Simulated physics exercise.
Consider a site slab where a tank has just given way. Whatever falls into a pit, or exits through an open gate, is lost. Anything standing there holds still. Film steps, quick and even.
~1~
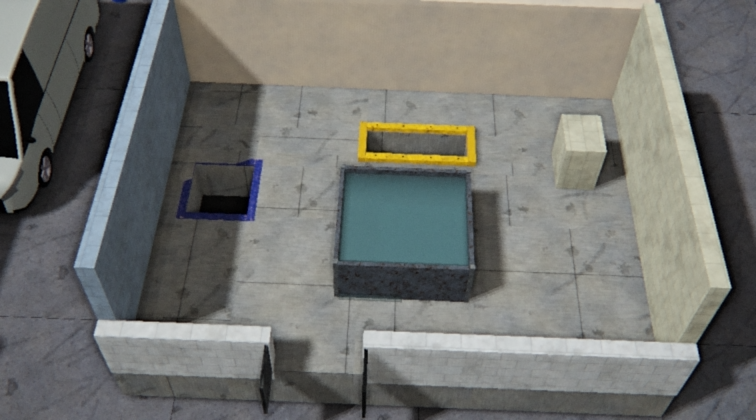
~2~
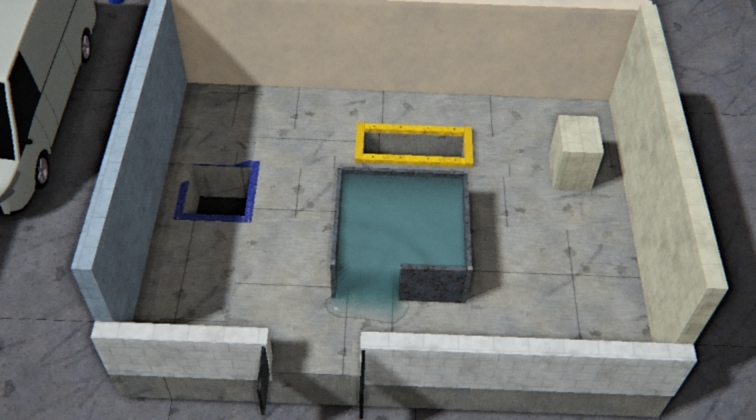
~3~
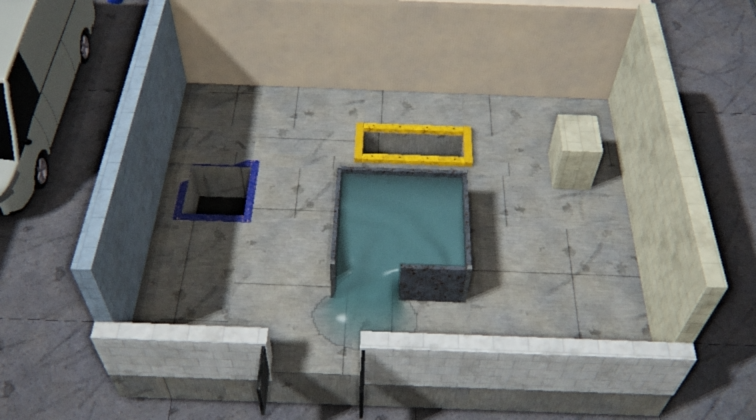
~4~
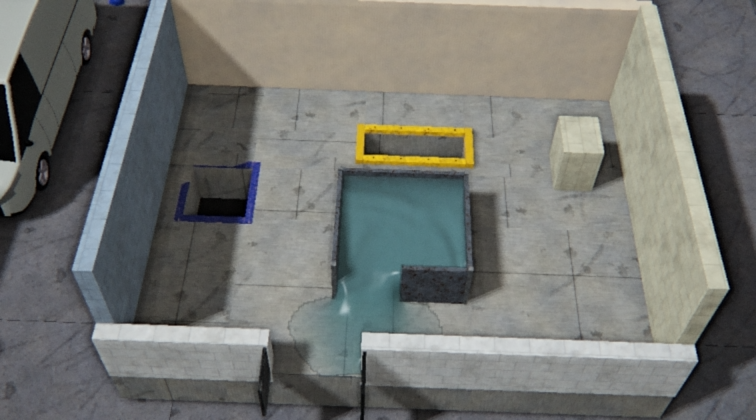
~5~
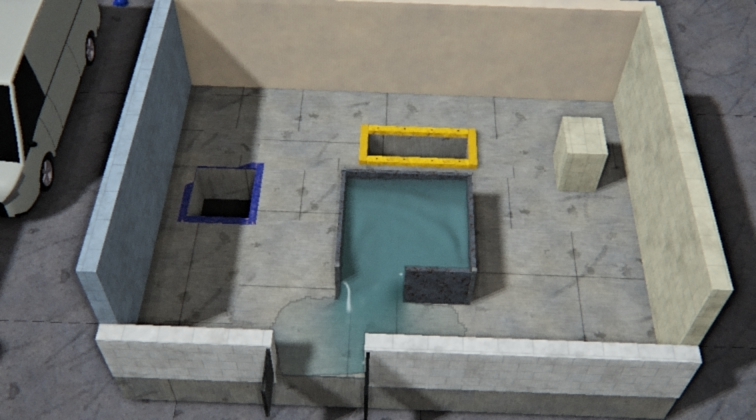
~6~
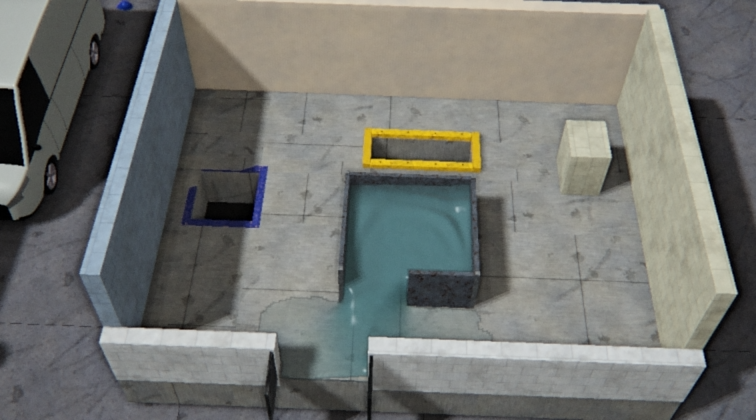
Teal water pours from a gap in the dark tank and spreads across the slab.
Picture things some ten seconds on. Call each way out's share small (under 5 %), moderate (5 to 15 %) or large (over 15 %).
The gate's share is large. The blue pit's share is small. The yellow pit's share is small.
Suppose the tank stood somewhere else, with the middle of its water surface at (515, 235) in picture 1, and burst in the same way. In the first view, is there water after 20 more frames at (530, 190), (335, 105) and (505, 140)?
Okay, first one got wet, second one high and dry, last one high and dry.
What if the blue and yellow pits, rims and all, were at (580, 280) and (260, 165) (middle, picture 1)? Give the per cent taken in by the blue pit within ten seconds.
Share for blue, in per cent: 20.
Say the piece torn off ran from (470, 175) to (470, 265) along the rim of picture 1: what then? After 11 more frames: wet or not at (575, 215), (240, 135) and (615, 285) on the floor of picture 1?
Taking them in order, I'd say swamped, not reached and swamped.
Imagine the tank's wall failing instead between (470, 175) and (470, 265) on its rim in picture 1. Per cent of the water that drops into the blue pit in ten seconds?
Blue: 14 %.
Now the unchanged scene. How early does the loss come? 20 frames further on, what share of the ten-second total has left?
By my reckoning, 65 %.
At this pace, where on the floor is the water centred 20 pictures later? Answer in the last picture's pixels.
At roughly (438, 283).
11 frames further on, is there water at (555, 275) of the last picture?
Submerged.
A moment on, water covers 15 % of the floor; the gate 13 %, the blue pit 0 %, the yellow pit 0 %.
Next, water covers 25 % of the floor; the gate 25 %, the blue pit 0 %, the yellow pit 0 %.
Then, water covers 35 % of the floor; the gate 36 %, the blue pit 0 %, the yellow pit 0 %.
Later, water covers 50 % of the floor; the gate 48 %, the blue pit 1 %, the yellow pit 0 %.
In the end, water covers 65 % of the floor; the gate 56 %, the blue pit 2 %, the yellow pit 0 %.
